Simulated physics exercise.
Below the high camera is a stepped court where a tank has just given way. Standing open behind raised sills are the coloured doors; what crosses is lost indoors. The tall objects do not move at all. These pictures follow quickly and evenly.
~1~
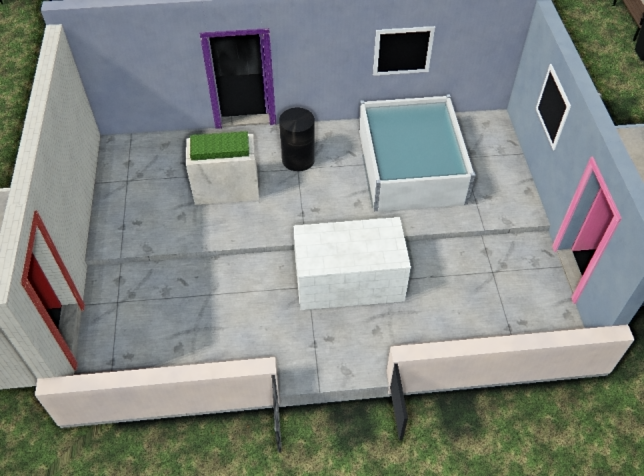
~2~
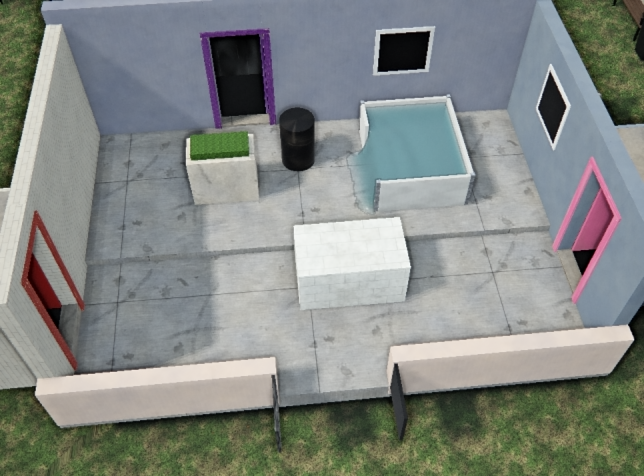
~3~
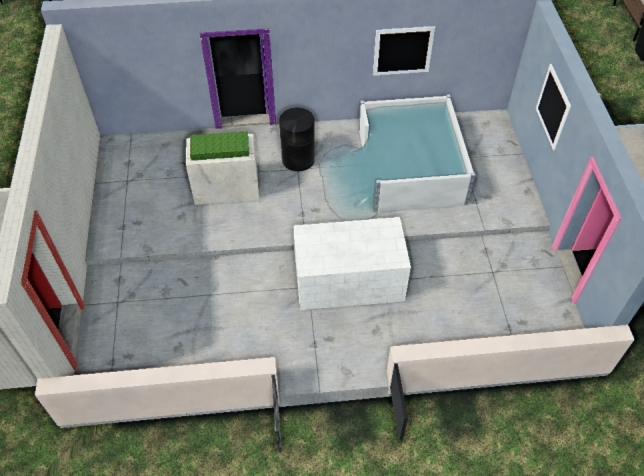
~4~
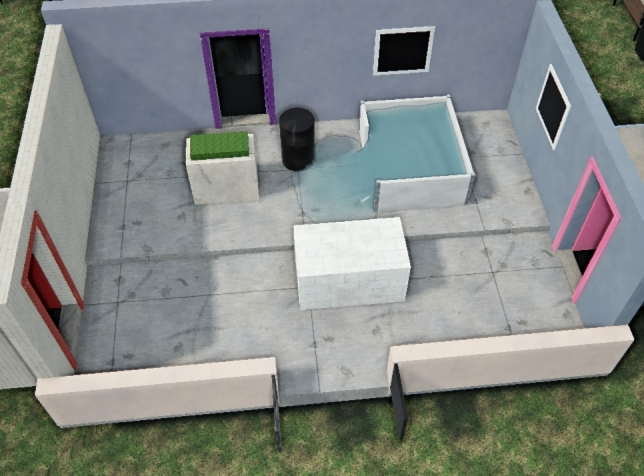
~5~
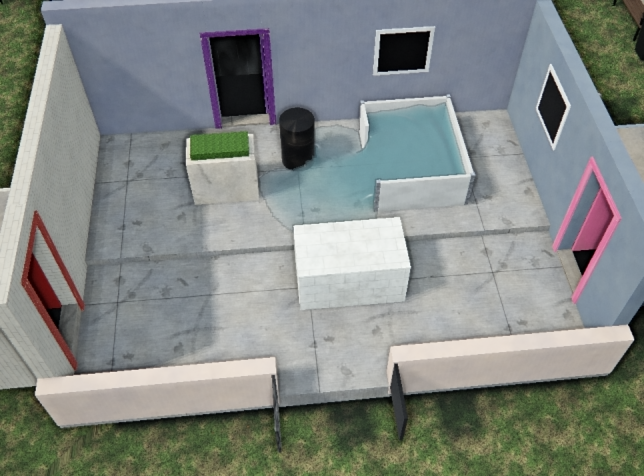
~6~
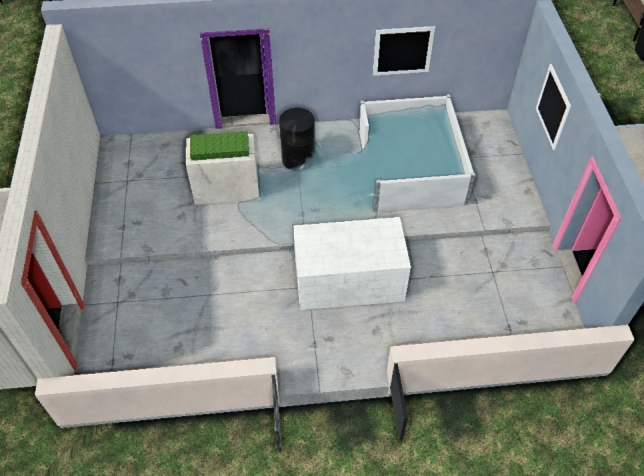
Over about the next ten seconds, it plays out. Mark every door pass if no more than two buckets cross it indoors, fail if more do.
Marks: Purple door fail, pink door pass, red door pass.
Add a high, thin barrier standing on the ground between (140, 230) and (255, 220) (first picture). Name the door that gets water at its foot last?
I'd say the pink-painted one.
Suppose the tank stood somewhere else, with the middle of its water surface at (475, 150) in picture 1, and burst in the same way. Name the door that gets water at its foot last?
Door marked pink.
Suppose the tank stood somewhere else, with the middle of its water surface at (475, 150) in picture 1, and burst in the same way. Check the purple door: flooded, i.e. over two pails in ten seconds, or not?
One by one: Purple door takes more.
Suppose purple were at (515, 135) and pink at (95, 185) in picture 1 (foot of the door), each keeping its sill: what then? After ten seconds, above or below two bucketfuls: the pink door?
The pink door stays inside the limit, I'd say.
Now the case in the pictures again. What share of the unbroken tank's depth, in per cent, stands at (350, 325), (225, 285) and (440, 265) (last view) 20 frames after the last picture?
In turn 0, 8 and 2 in a hundred.
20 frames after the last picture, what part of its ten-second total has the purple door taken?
Share at that point: Roughly 70 %.
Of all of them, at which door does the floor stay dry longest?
Going by the pictures, I'd say the pink one.
A moment on, water covers 25 % of the floor; the purple door wet at the sill, nothing in, the pink door not reached, the red door not reached.
Next, water covers 45 % of the floor; the purple door under two buckets in, the pink door not reached, the red door wet at the sill, nothing in.
Then, water covers 55 % of the floor; the purple door over two buckets in, the pink door not reached, the red door wet at the sill, nothing in.
Later, water covers 70 % of the floor; the purple door over two buckets in, the pink door wet at the sill, nothing in, the red door wet at the sill, nothing in.
In the end, water covers 85 % of the floor; the purple door over two buckets in, the pink door under two buckets in, the red door wet at the sill, nothing in.
